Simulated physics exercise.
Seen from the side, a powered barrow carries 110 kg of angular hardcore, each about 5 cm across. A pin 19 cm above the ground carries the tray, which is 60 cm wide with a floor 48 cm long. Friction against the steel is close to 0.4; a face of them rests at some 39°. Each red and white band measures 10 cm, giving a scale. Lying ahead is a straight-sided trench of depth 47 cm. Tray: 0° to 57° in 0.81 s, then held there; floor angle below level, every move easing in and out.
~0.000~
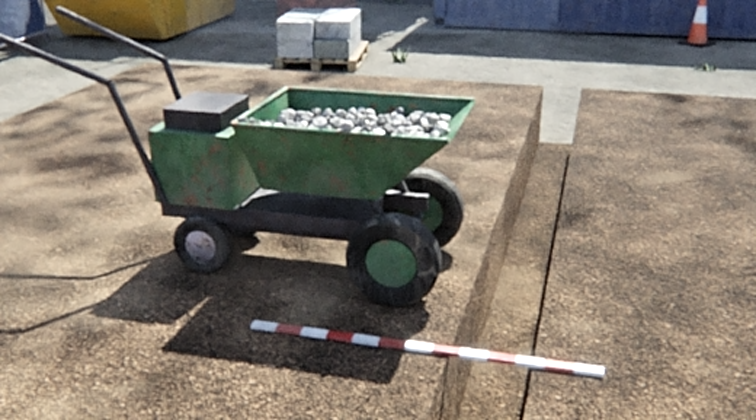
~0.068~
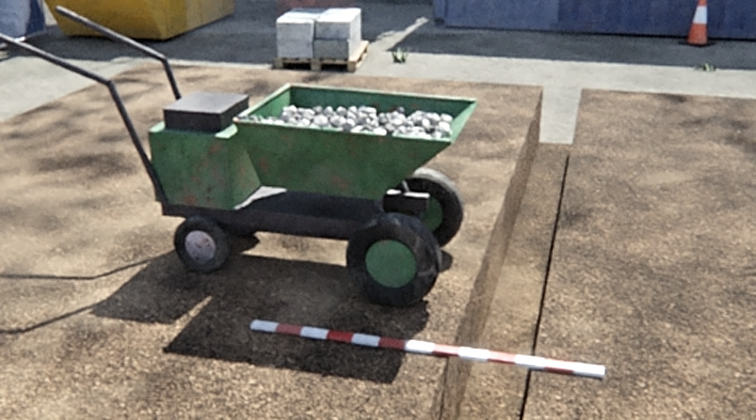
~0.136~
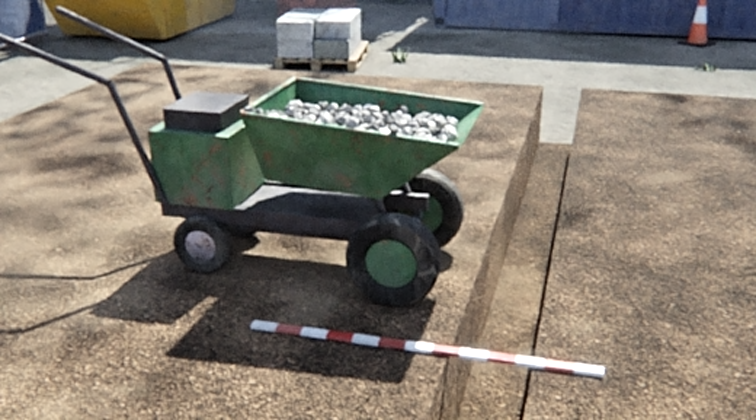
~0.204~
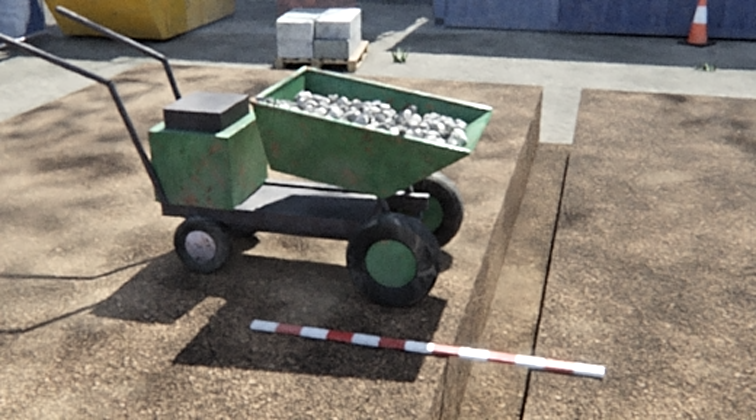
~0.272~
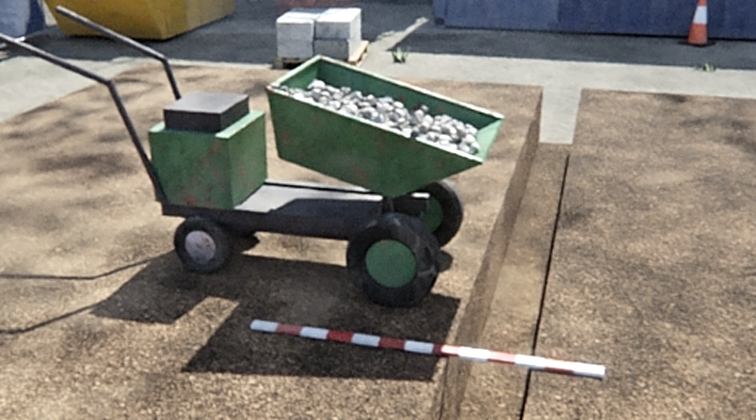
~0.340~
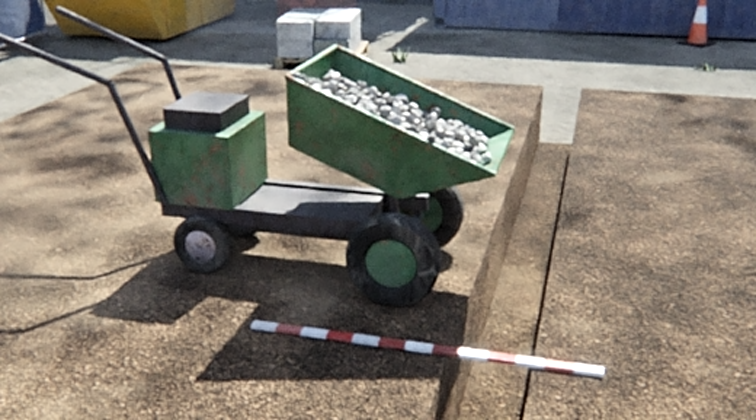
Beside a narrow trench, a green powered barrow steadily tilts its stone-filled tray down toward the right.
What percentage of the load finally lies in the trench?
About 15 per cent.
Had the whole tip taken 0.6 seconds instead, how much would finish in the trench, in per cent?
Close to 10 percent, then.
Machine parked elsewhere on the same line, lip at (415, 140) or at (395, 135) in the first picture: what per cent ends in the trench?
It comes to about 35 and 45 in a hundred.
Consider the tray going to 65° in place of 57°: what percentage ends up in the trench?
The trench would hold about 30% of it.
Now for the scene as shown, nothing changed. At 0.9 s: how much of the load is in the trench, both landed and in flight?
Roughly 0 percent of the load.
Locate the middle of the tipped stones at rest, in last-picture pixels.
The resting stones are centred at roughly (585, 291).
After 0.6 s the floor is at 48°; 100 % in the tray; the foremost stones are at (521, 204).
After 0.9 s the floor is at 57°; 91 % in the tray, 1 % in the trench, 8 % past the trench; the foremost stones are at (584, 270).
After 1.3 s the floor is at 57°; 60 % in the tray, 1 % in the trench, 39 % past the trench; the foremost stones are at (672, 309).
After 3.2 s the floor is at 57°; 38 % in the tray, 15 % in the trench, 47 % past the trench; the foremost stones are at (731, 311).
